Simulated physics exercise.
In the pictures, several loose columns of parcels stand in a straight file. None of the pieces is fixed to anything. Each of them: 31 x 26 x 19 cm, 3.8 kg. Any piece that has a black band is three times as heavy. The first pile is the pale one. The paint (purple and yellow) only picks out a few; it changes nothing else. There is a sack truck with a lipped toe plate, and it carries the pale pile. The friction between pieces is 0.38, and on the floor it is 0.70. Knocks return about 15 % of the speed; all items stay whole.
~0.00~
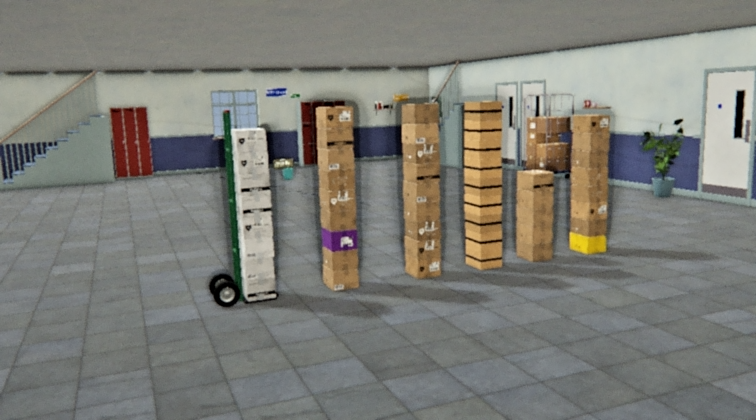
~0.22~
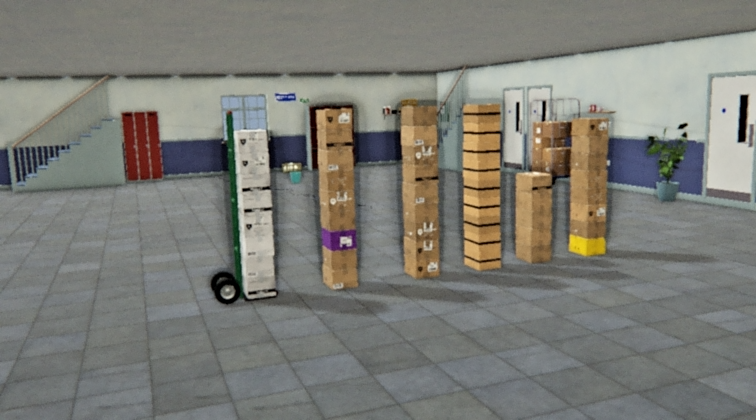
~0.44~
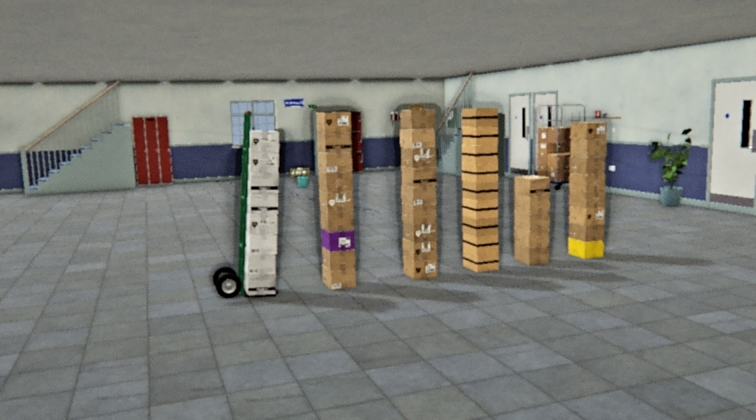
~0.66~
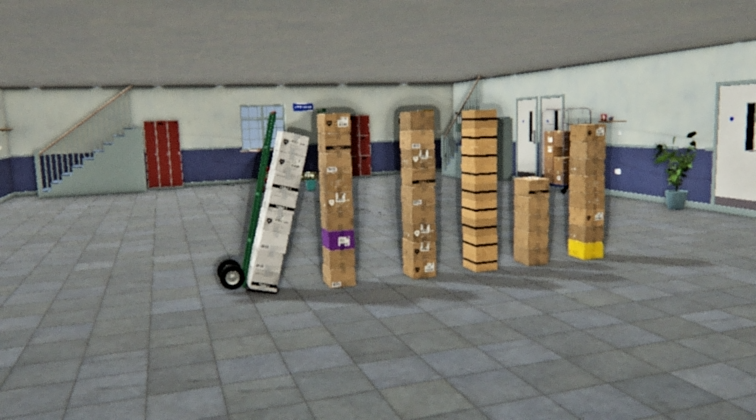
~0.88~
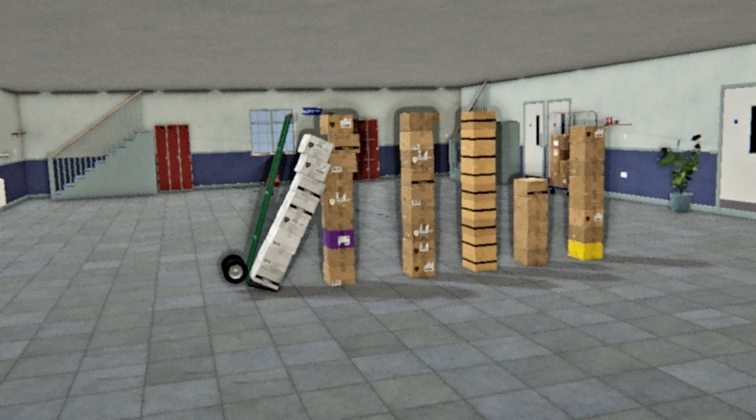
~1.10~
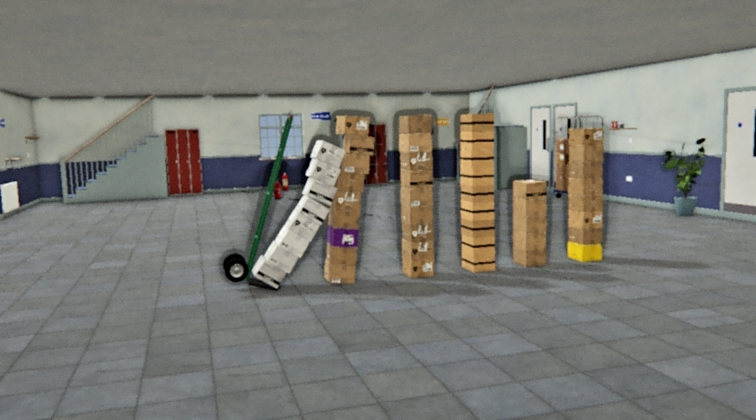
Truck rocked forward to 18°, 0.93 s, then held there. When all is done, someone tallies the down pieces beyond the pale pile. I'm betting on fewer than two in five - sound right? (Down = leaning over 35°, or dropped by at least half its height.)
No, more than two in five.
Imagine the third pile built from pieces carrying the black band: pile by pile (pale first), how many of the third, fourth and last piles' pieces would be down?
In that case the third pile has 9 down, the fourth 7, the last 8.
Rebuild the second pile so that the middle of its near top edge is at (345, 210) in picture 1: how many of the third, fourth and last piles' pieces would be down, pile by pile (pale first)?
The tally would be third 0, then fourth 0, then last 0.
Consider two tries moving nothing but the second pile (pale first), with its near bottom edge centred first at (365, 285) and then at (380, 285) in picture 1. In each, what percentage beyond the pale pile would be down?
100 and 100 %.
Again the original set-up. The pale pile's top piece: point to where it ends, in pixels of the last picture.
Close to (421, 237).
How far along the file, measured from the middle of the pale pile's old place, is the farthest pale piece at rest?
Some 170 centimetres along the file.
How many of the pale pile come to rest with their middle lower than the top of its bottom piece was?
The tally of pale pieces is 3.
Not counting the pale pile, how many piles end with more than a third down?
The number of such piles is 5.
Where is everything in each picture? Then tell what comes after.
In the first picture (pixels give the middle of a visible side; the camera moves round a little), truck frame (231, 151) 0° forward; purple parcel (345, 241); yellow parcel (597, 245); none of the others has stirred.
In the second picture, truck frame (233, 151) 0° forward; purple parcel (344, 240).
In the third picture, truck frame (248, 150) 6° forward, top of the pale pile leaning 4°; purple parcel (342, 241); none of the others has stirred.
In the fourth picture, truck frame (269, 148) 13° forward, top of the pale pile leaning 15°; purple parcel (342, 240); none of the others has stirred.
In the fifth picture, truck frame (282, 149) 18° forward, top of the pale pile leaning 25°; purple parcel (342, 239); movement in 3 of them.
In the sixth picture, truck frame (283, 150) 18° forward, top of the pale pile leaning 25°; purple parcel (346, 238) 6° from how it stood; yellow parcel (593, 253); steepest lean 6°, the parcel at (362, 145); movement in 9 of them.
After 1.60 s, 8 of the pale pile down; 9 of the 40 other parcels down; purple parcel 36° from how it stood.
After 2.54 s, 8 of the pale pile down; 20 of the 40 other parcels down; purple parcel 51° from how it stood, 32 cm lower.
After 3.26 s, 8 of the pale pile down; 40 of the 40 other parcels down; purple parcel 50° from how it stood, 32 cm lower; yellow parcel 45° from how it stood.
In the end (5.3 s), 8 of the pale pile down; 40 of the 40 other parcels down; yellow parcel 51° from how it stood; purple parcel 50° from how it stood, 32 cm lower. That is 100 per cent. From the last view, middles, yellow parcel near (595, 245), purple parcel near (395, 262).
